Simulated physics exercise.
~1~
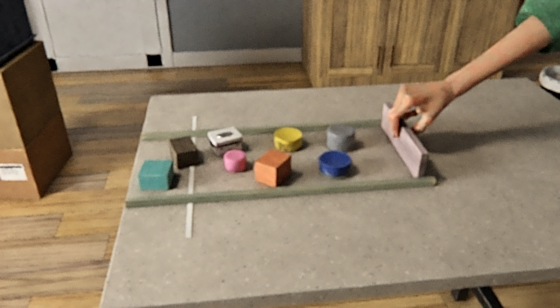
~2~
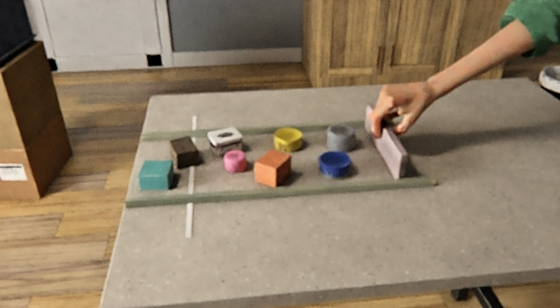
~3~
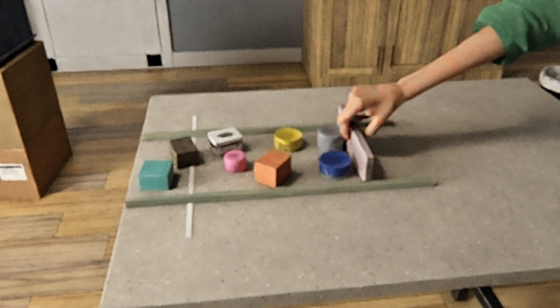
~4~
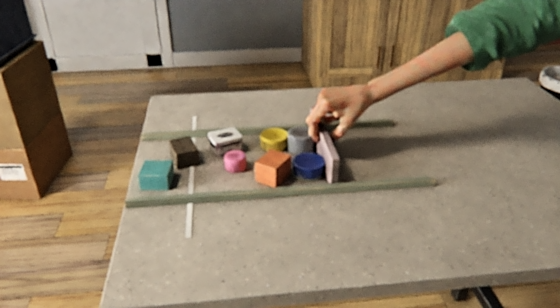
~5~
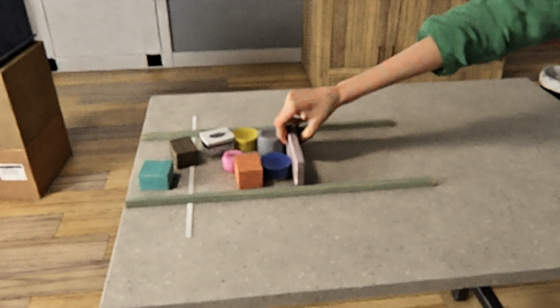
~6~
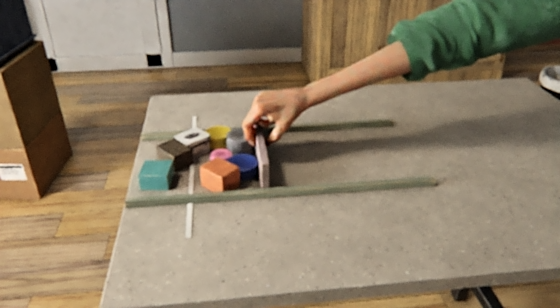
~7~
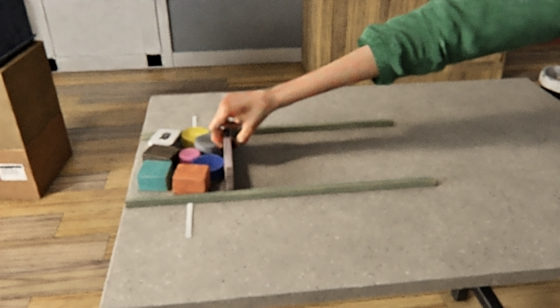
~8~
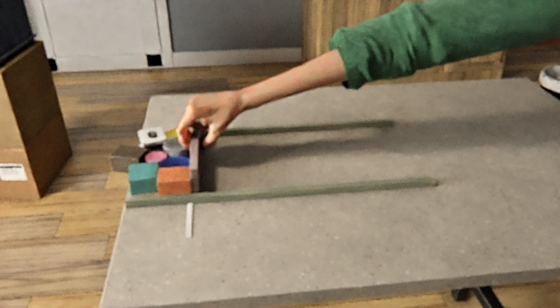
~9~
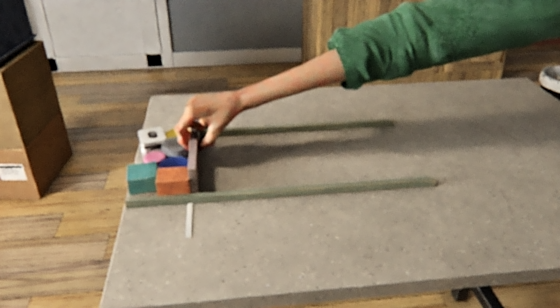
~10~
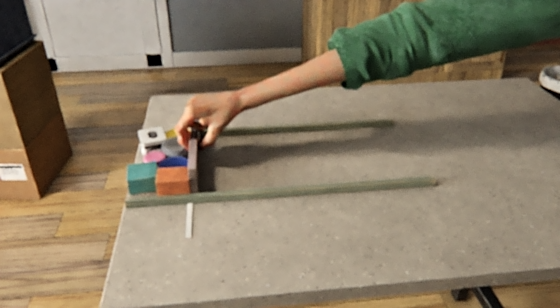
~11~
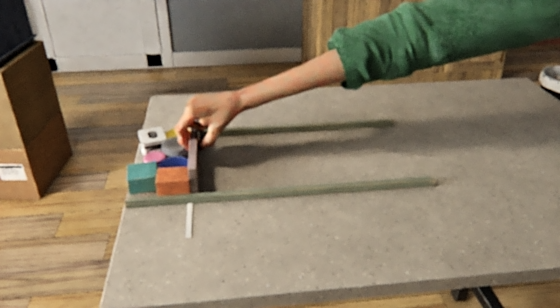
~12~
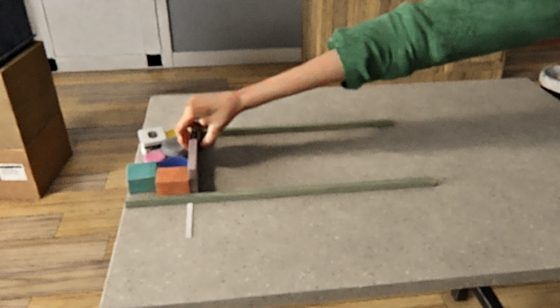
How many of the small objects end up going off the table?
Only one or two go off. The dark block drops over the left edge, while most of the others stay bunched against the board.
